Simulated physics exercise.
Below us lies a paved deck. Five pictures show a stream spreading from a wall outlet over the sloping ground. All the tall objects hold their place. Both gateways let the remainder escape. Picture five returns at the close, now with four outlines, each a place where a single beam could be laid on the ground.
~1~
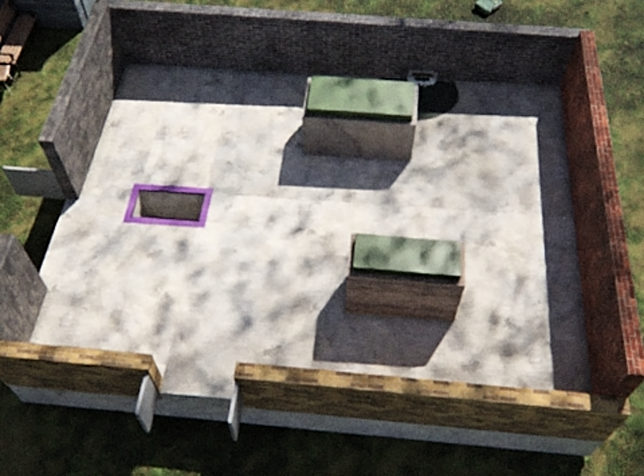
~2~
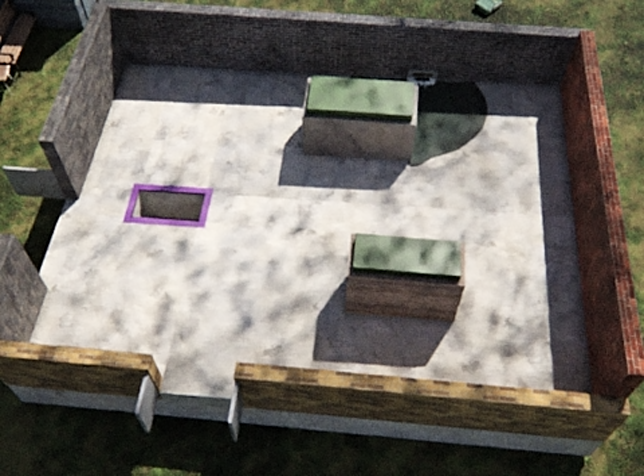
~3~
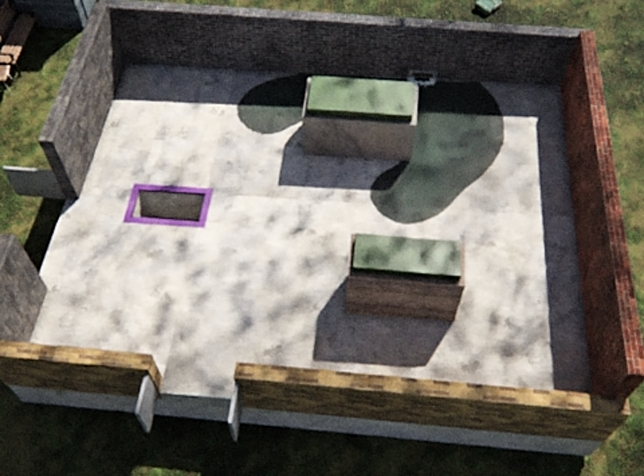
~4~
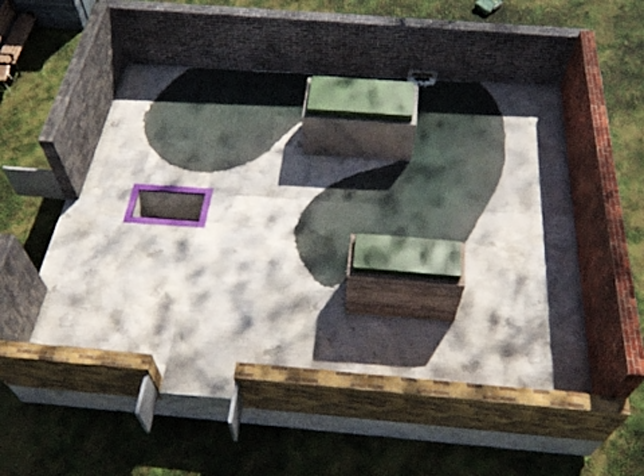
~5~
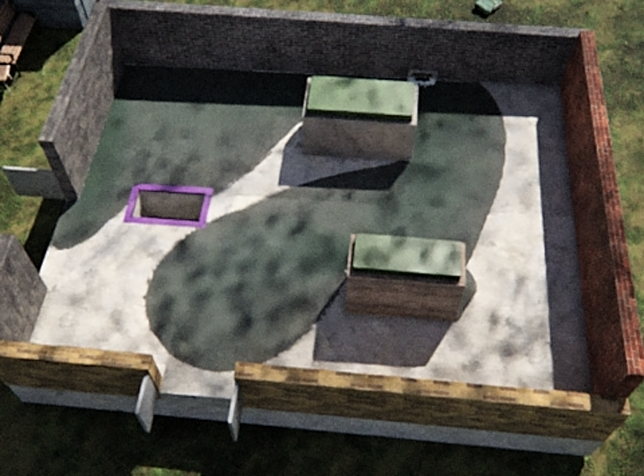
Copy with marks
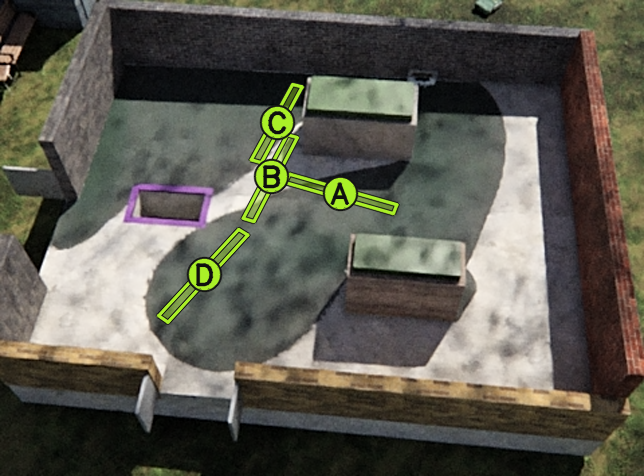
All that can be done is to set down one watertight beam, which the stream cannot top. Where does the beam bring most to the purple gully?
A beats the others.
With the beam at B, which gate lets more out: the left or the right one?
The left gate.
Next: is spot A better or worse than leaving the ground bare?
It is better.
On the marked copy, A from (287, 178) to (395, 209); B from (248, 219) to (292, 136); C from (256, 161) to (297, 85); D from (163, 318) to (243, 232).
If A is chosen, about 16 % of the stream runs into the purple gully, about 84 % out by the gates.
If B is chosen, about 9 % of the stream runs into the purple gully, about 91 % out by the gates.
If C is chosen, about 10 % of the stream runs into the purple gully, about 90 % out by the gates.
If D is chosen, about 12 % of the stream runs into the purple gully, about 87 % out by the gates.
